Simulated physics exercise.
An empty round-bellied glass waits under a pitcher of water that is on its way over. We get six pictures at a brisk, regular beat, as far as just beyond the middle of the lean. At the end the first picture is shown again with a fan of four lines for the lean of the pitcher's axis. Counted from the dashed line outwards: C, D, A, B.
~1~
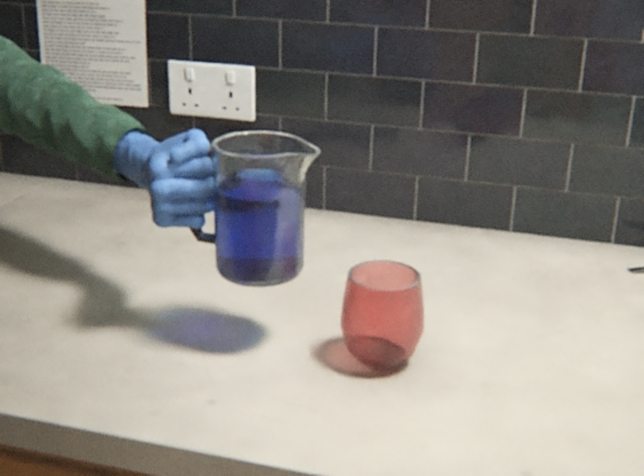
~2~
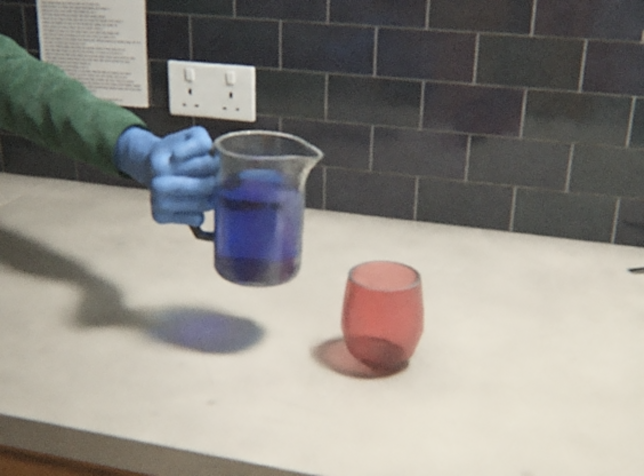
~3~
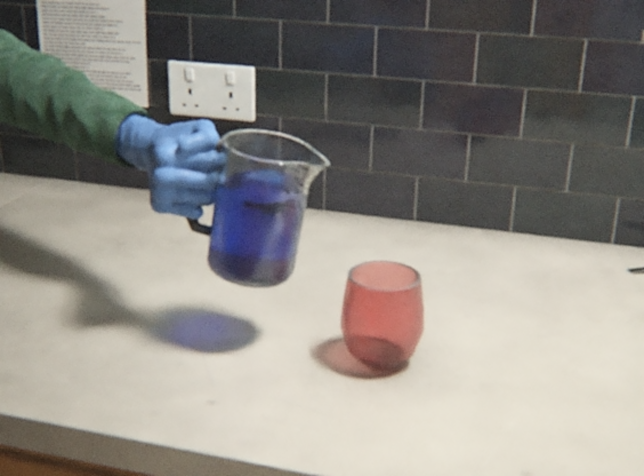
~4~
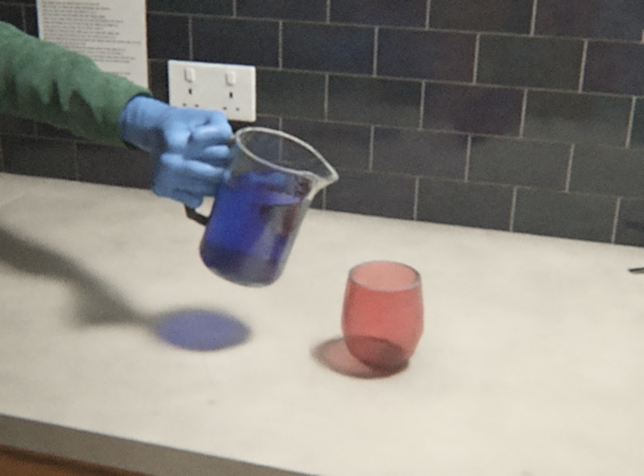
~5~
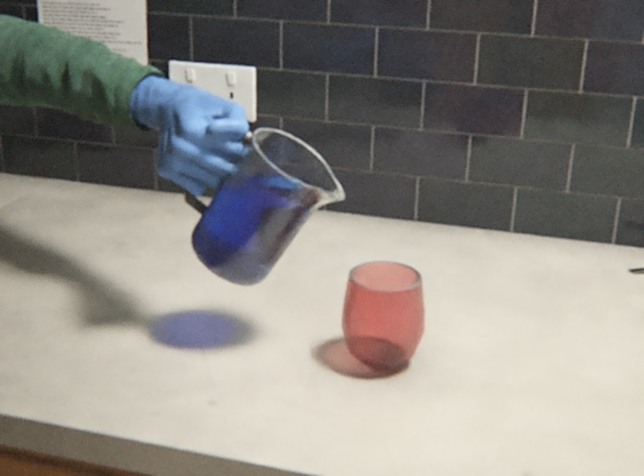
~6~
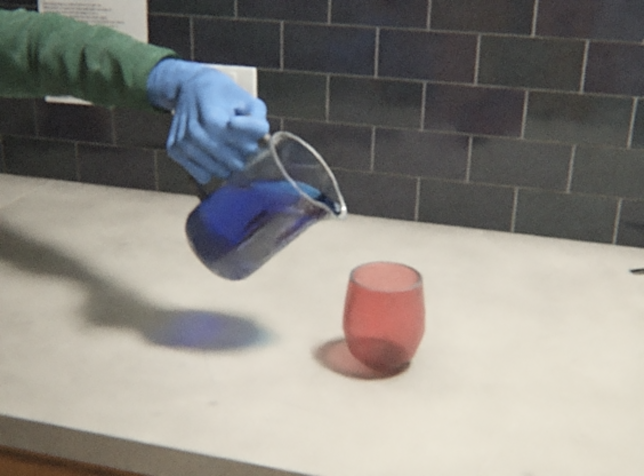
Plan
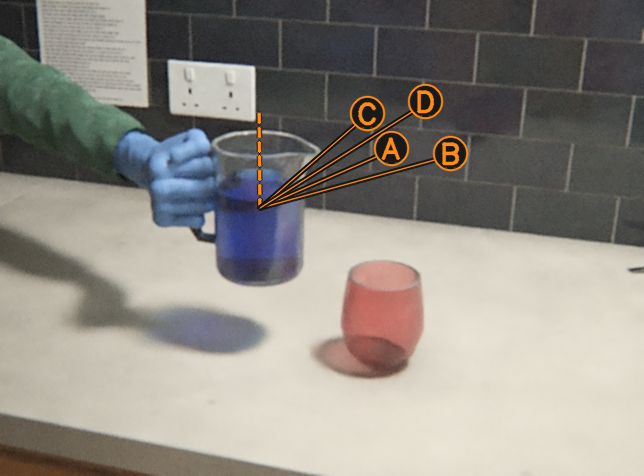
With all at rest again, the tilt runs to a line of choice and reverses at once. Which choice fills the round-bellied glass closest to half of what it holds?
Go for B.
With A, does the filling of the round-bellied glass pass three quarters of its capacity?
No.
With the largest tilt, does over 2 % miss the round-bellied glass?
No, it does not.
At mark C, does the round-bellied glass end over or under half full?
Under.
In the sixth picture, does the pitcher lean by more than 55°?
No, it does not.
In orange, A at (376, 156); B at (434, 160); C at (355, 125); D at (411, 112).
With A, the round-bellied glass ends with about 32 % of what it can hold.
With B, the round-bellied glass ends with about 50 % of what it can hold.
With C, the round-bellied glass ends with about 8 % of what it can hold.
With D, the round-bellied glass ends with about 17 % of what it can hold.
